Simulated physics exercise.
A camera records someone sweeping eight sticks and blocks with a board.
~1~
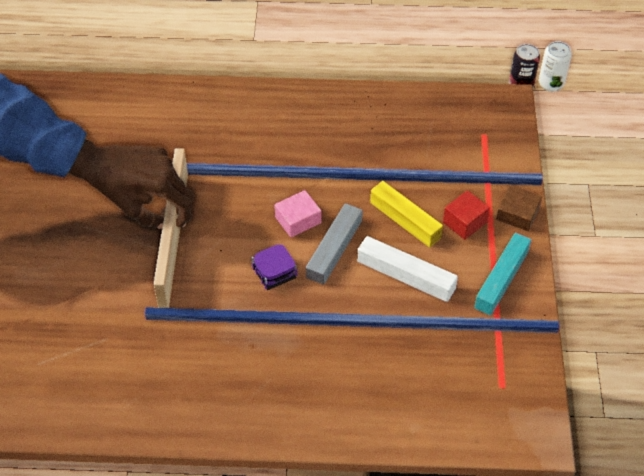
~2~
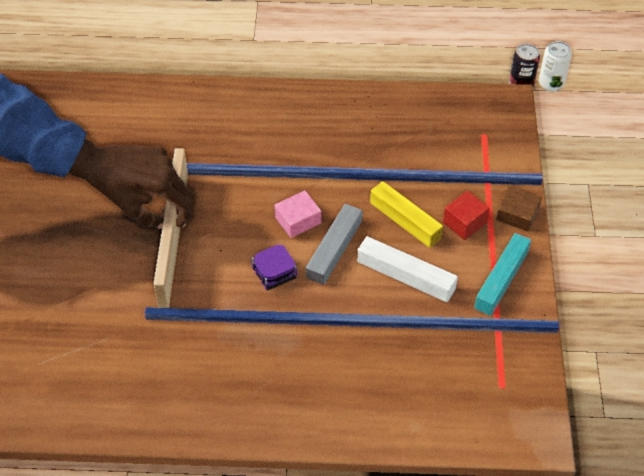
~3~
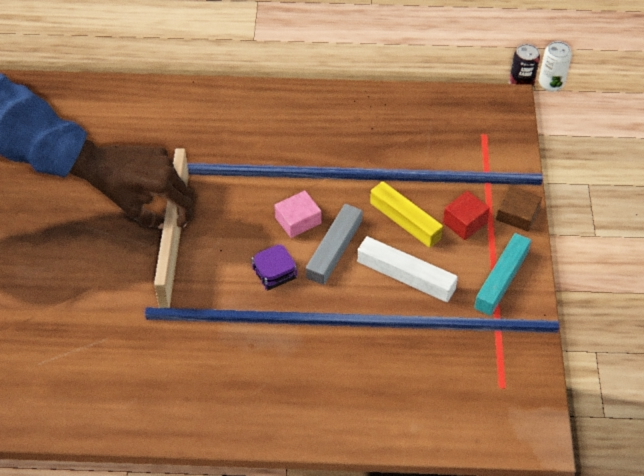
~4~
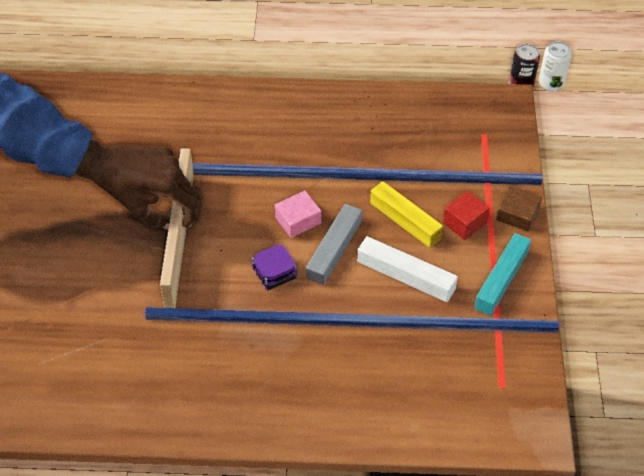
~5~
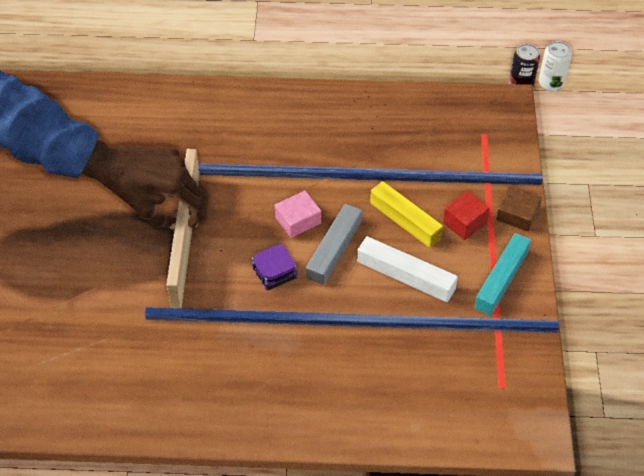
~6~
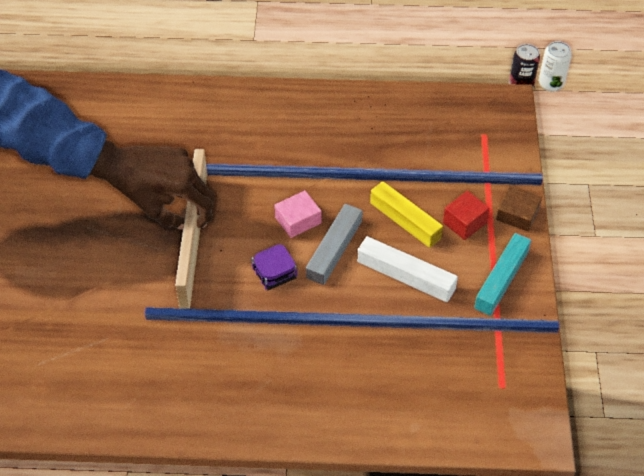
At first, a hand in a blue sleeve holds a wooden board upright between two blue rails on a table, left of scattered coloured blocks and bars, and hardly moves. Then the hand slides the board slightly to the right, still short of the pink and purple pieces, while all the blocks stay still.
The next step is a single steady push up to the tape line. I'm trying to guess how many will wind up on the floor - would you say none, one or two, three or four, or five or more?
Odds are the fallen group will hold three or four.
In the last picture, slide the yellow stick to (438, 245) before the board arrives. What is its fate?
It drops down.
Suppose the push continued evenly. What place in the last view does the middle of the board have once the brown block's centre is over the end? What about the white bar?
For the brown block, about (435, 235); for the white bar, about (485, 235).
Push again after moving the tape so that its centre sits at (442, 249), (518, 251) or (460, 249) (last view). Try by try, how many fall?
1, 6, 1.
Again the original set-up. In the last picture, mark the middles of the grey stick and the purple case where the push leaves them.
The grey stick settles near (540, 262); as for the purple case, near (513, 285).
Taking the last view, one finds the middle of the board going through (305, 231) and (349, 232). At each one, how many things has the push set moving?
The first count is 4, and then it's 6.
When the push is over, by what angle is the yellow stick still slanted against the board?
It is near 50° out of line.
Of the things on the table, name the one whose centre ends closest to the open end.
Grey stick.
A little later, none off yet; brown block at rest near (519, 208); turquoise bar at rest near (503, 274); red block at rest near (466, 215).
When it is over, the number that fall off is three or four; down, white bar, red block, turquoise bar and brown block.
